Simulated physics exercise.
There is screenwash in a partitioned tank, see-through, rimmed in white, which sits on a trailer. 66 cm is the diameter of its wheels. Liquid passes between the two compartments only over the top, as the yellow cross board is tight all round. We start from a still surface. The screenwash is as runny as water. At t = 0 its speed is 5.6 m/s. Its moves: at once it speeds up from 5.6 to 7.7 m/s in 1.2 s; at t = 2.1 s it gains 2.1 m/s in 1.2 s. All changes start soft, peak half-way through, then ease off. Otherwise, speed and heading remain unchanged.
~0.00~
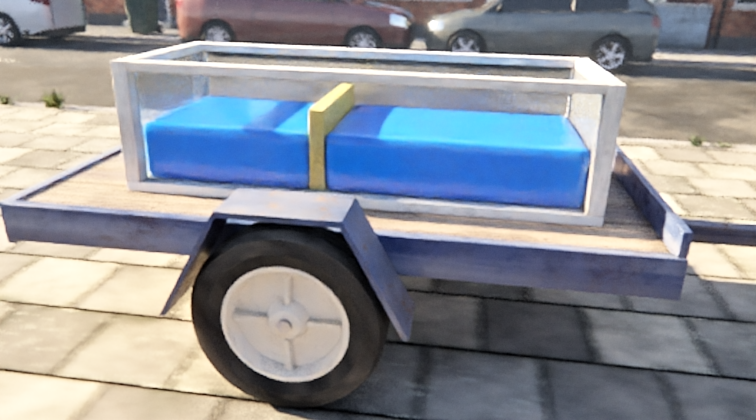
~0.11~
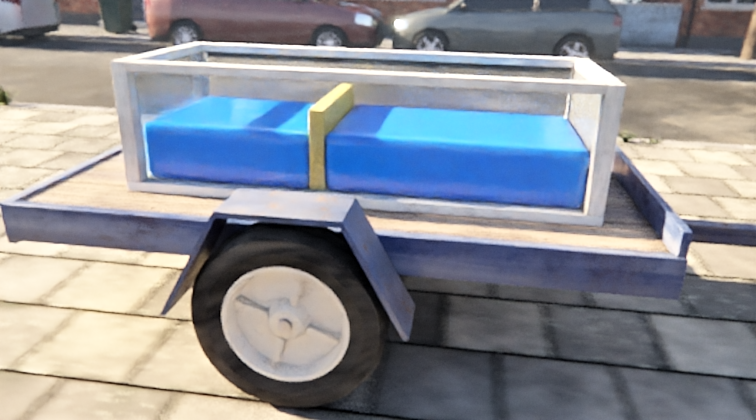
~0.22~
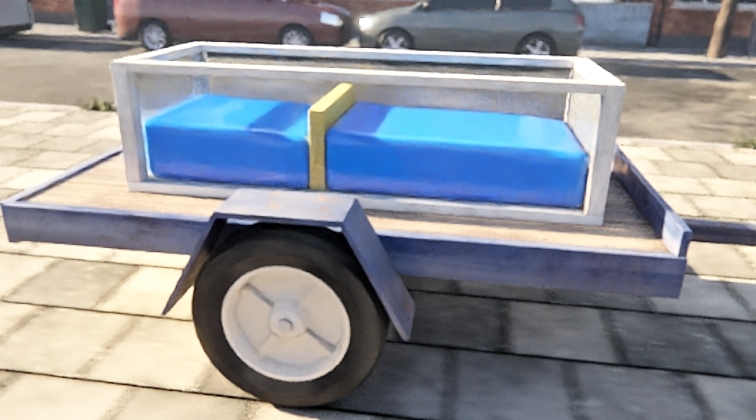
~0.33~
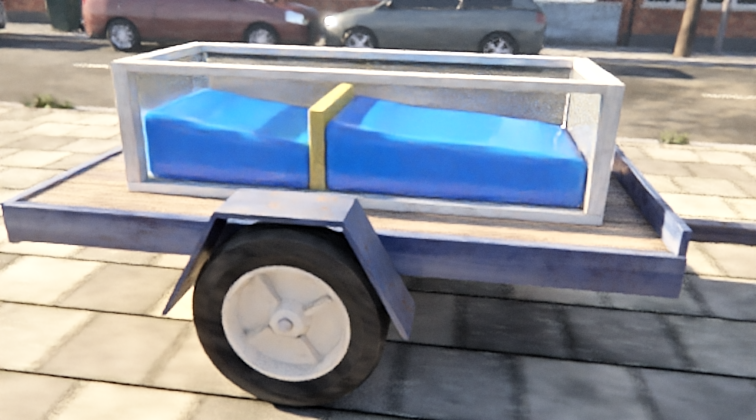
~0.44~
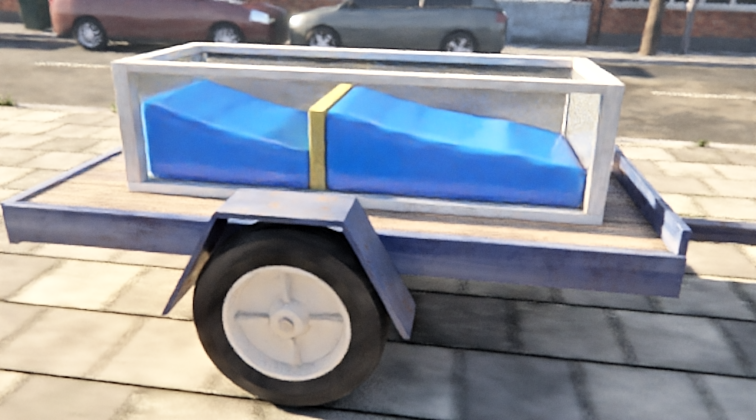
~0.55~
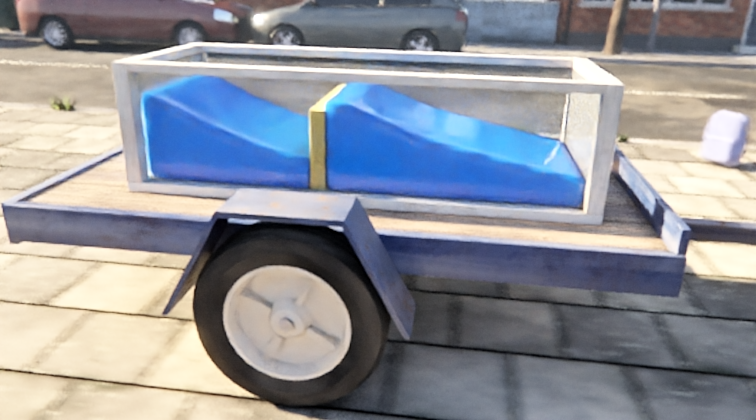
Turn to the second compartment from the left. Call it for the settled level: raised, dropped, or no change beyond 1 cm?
Dropped.
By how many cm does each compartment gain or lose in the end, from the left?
In cm: 5 up, 4 down.
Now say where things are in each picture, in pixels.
The first frame shows levels, left to right, (232, 123), (447, 136); board top at (316, 111); the front is on the right, levels are read along the near wall; a wheel hub at (281, 332).
The second frame shows levels, left to right, (232, 123), (447, 136).
The third frame shows levels, left to right, (232, 124), (447, 136).
The fourth frame shows levels, left to right, (232, 124), (447, 137).
The fifth frame shows levels, left to right, (233, 125), (447, 136).
The sixth frame shows levels, left to right, (233, 127), (447, 138); a wheel hub at (283, 331).
Then, 1.45 s in, the compartments hold 25, 20 cm, left to right.
Then, 2.55 s in, the compartments hold 26, 19 cm, left to right.
Then, 3.85 s in, the compartments hold 28, 18 cm, left to right.
Then, 6.28 s in, the compartments hold 27, 18 cm, left to right.
